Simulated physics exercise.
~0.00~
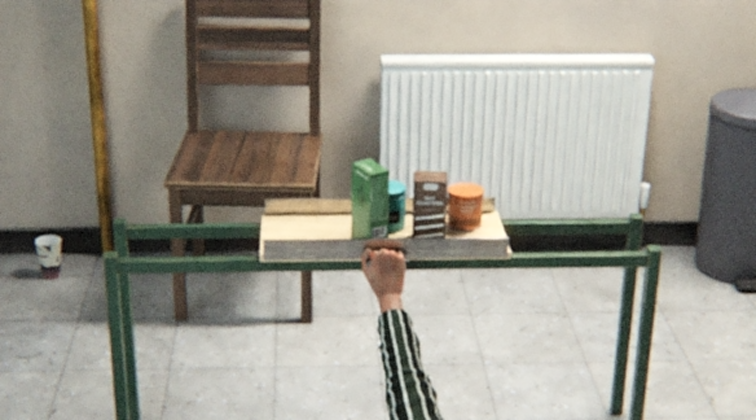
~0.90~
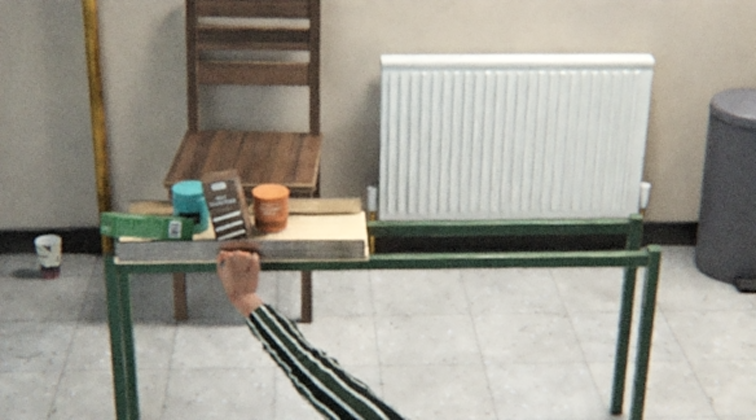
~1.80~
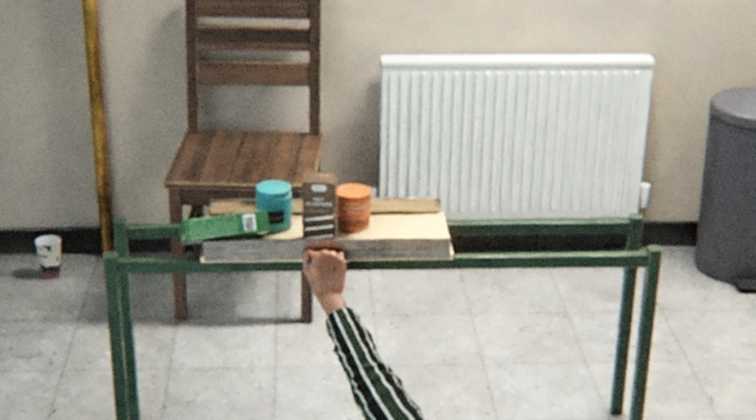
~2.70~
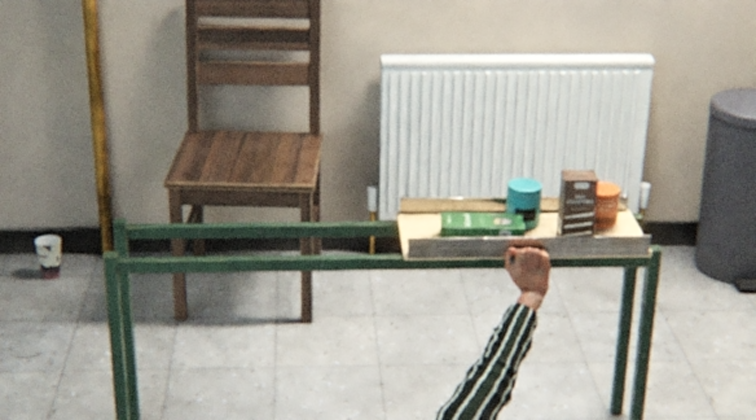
A shallow wooden tray on a green metal frame carries a green carton, a turquoise jar, a brown carton and an orange tin, with a hand in a striped sleeve at its front edge. The tray travels left to the end of the frame, where the green carton lies toppled on its side and the brown carton leans. The hand then moves the tray back to the right, and the brown carton stands upright again. It continues to the far right end, finishing with the green carton still flat while the jar, brown carton and orange tin remain standing.
